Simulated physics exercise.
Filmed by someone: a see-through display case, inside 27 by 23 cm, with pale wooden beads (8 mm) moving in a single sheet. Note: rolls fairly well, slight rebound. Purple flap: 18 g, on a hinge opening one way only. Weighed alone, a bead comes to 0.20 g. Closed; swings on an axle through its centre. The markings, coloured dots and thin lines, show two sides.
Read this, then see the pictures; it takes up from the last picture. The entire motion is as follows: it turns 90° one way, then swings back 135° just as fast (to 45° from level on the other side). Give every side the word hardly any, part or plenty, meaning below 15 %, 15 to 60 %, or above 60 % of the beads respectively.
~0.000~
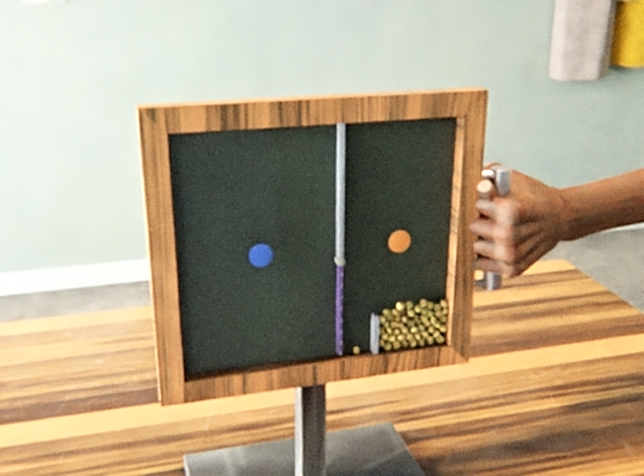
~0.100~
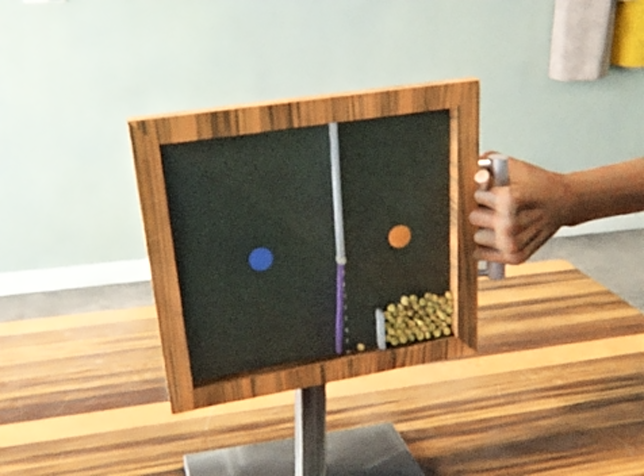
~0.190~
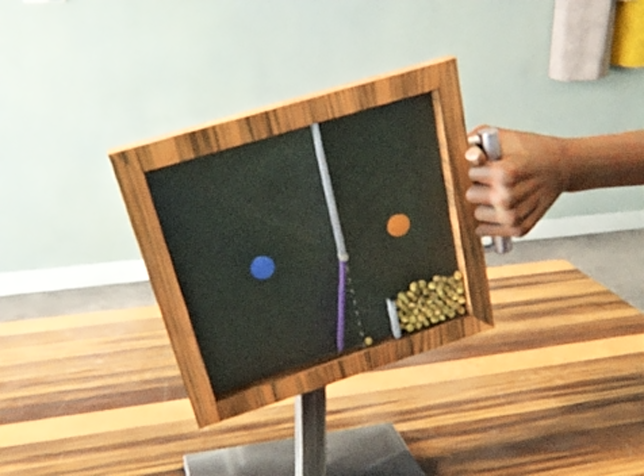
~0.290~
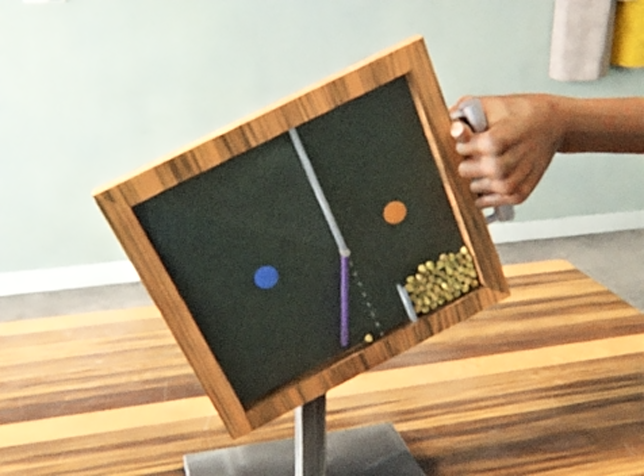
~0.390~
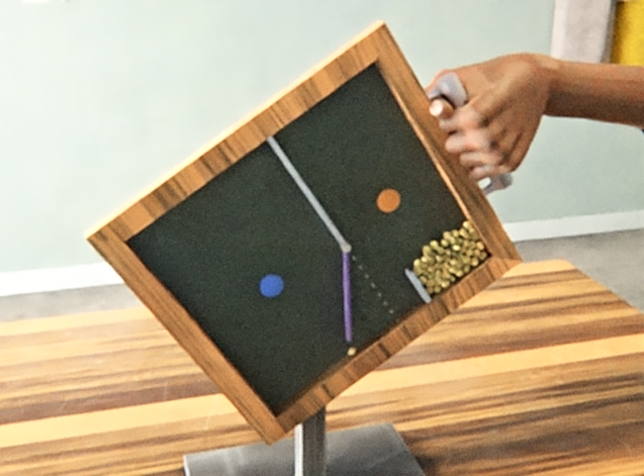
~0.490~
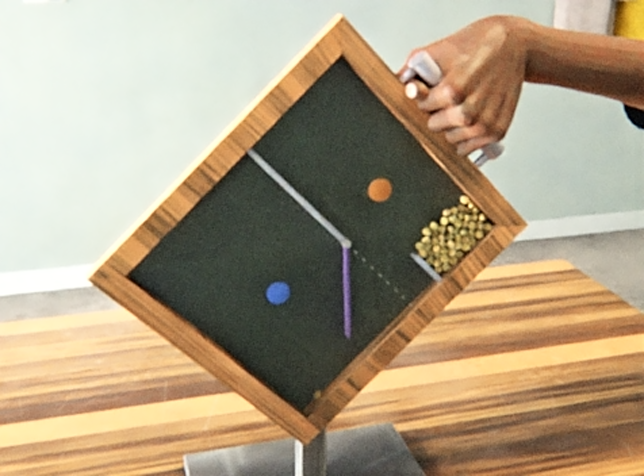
Orange: Part. Blue: Plenty.
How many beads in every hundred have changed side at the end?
Close to 70 % end up somewhere else.
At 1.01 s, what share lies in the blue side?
I'd guess near 35 in a hundred.
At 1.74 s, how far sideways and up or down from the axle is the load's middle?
Left: About 2 cm; below: About 10 cm.
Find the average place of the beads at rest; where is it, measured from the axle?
Some 6 cm left and 9 cm below.
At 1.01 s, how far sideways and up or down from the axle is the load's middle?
8 cm right, 2 cm above.
After 1.01 s, it stands 90° anticlockwise; the beads' middle is 8 cm right of and 2 cm above the centre; orange 65 %, blue 35 %; purple flap open 84°.
After 1.74 s, it stands 22° anticlockwise; the beads' middle is 2 cm left of and 10 cm below the centre; orange 30 %, blue 70 %; purple flap open 29°.
After 2.46 s, it stands 45° clockwise; the beads' middle is 6 cm left of and 8 cm below the centre; orange 30 %, blue 70 %; purple flap shut.
At rest by 2.9 s, it stands 45° clockwise; orange 30 %, blue 70 %; purple flap shut.
